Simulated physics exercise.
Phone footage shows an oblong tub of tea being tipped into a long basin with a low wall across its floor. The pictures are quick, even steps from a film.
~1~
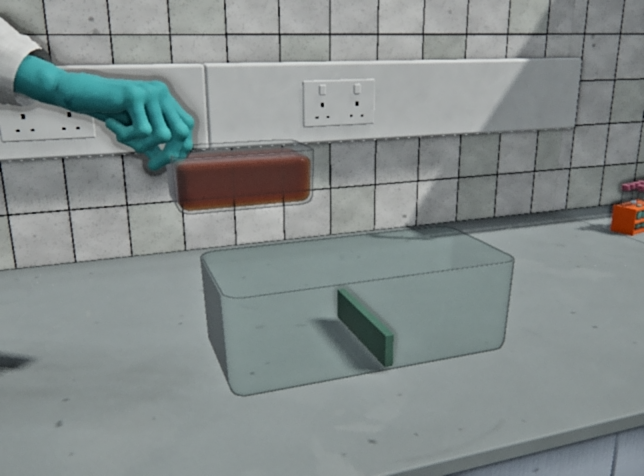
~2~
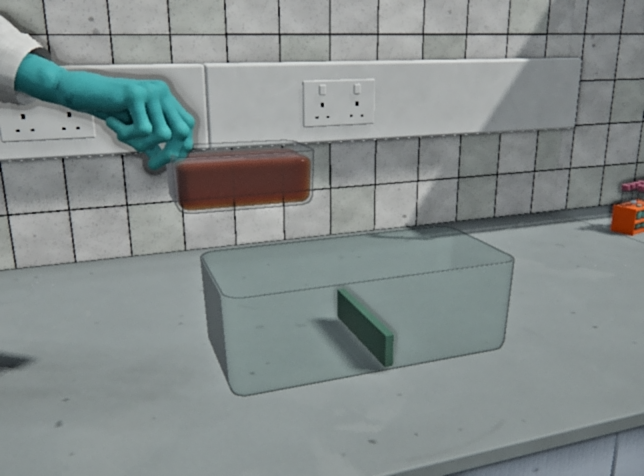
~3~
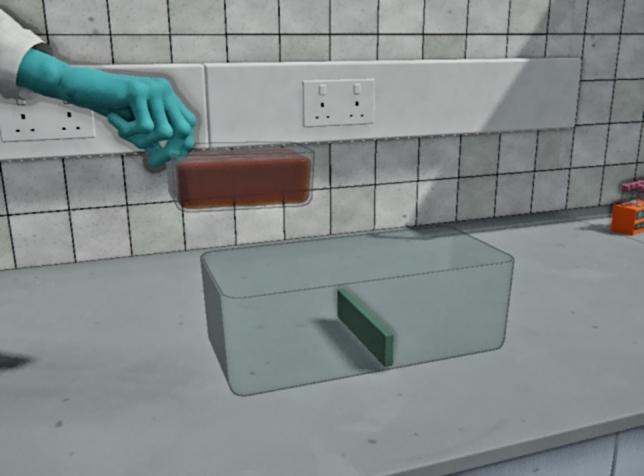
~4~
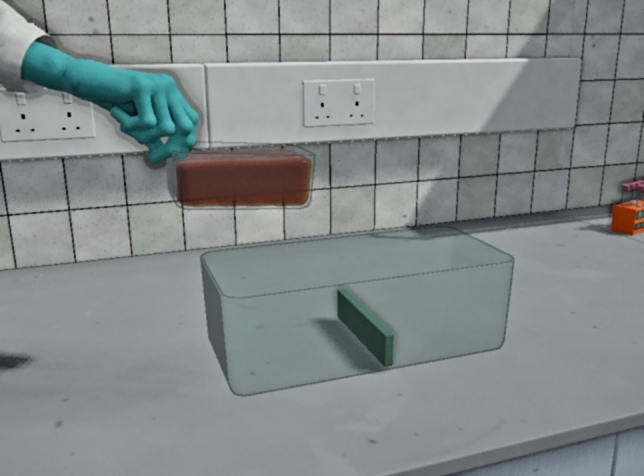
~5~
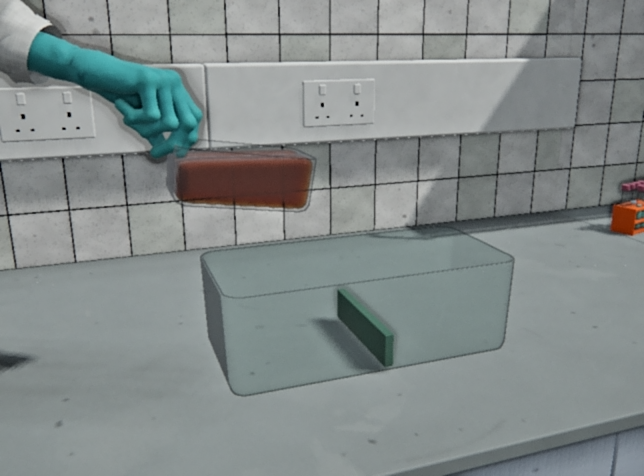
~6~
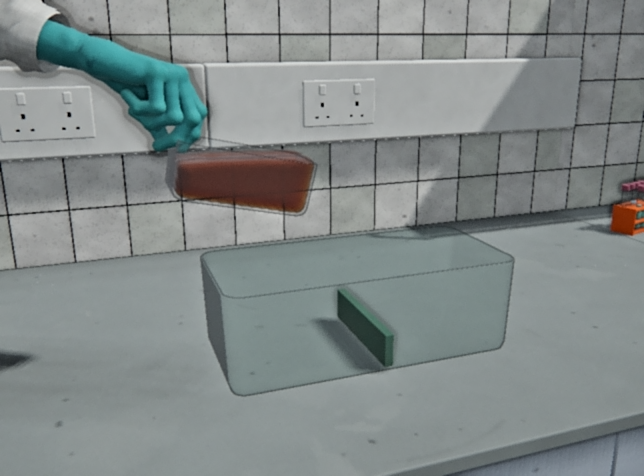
A teal-gloved hand slowly tilts a tub of reddish-brown tea rightward above a clear basin.
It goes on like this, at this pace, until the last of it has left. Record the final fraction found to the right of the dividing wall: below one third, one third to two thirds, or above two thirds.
Final fraction right of the wall: One third to two thirds.
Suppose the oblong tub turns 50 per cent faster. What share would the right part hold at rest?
About 40 %.
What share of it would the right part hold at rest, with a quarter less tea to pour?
Estimate: Around 20 per cent.
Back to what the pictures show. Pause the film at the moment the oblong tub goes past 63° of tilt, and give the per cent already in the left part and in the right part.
On the left 20 per cent, on the right 25 per cent.
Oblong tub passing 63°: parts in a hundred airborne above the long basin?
30 per cent.
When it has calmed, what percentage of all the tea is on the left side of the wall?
Close to 55 per cent.
A moment on, the tilt is 63° and 29 per cent is still to pour, 19 is left of the wall and 23 right of it.
Next, the tilt is 96° and 6 per cent is still to pour, 47 is left of the wall and 43 right of it.
Then the tilt is 107° and 0 per cent is still to pour, 55 is left of the wall and 44 right of it.
Later the tilt is 107° and 0 per cent is still to pour, 55 is left of the wall and 44 right of it.
Finally, 55 per cent lies left of the wall, 44 right of it and 1 outside.
